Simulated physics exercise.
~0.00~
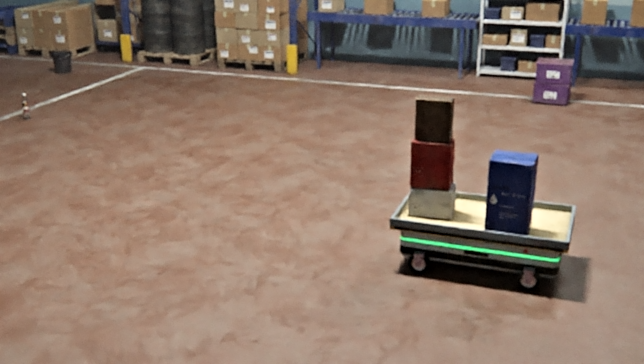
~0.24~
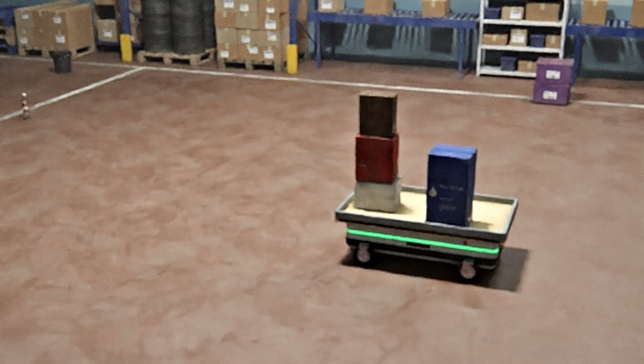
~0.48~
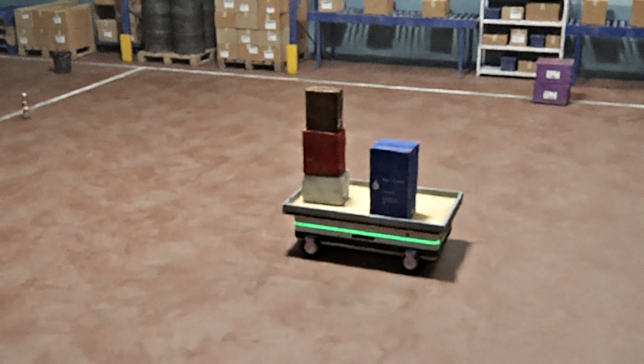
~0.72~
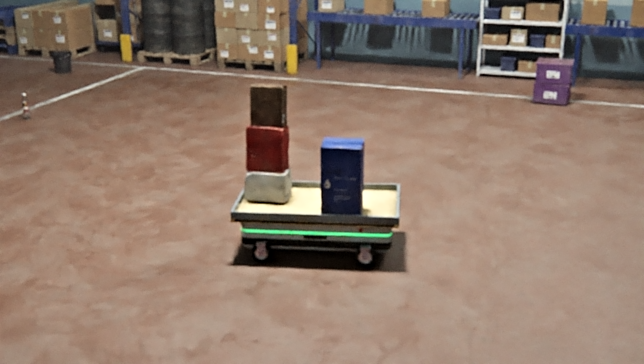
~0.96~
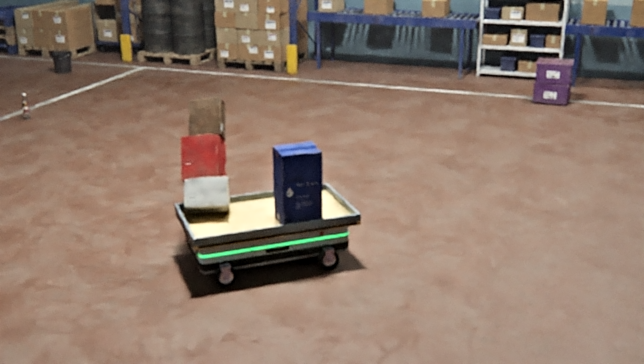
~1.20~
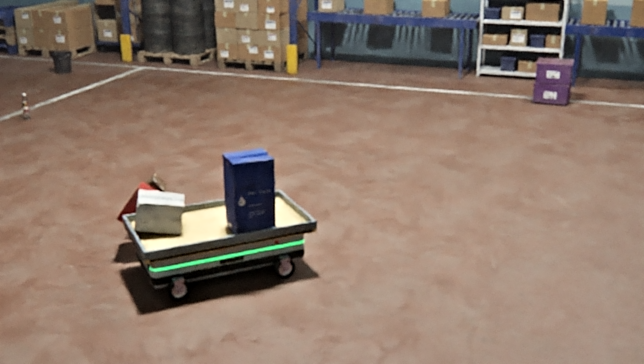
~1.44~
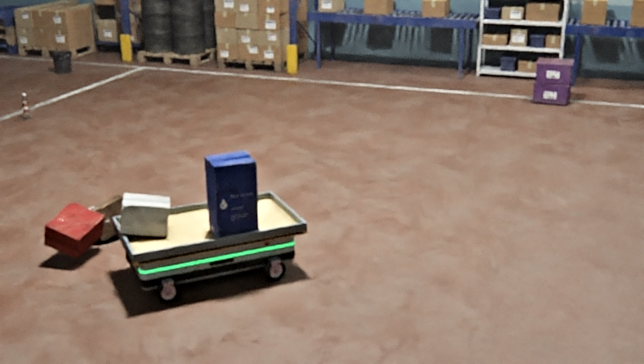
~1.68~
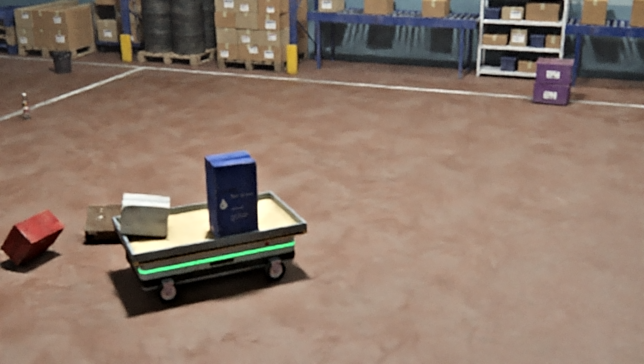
A low powered flat cart with a glowing green strip rolls leftward across the reddish floor of a warehouse, seen from a fixed, raised viewpoint with shelving and stacked cartons behind. At its left end a brown box sits on a red box atop a white one, while a tall blue box stands to the right. As the cart turns, the stack leans left. The brown and red boxes topple over the edge onto the floor, and the red one tumbles farther away. The cart stops with the blue box upright and the white box still aboard.
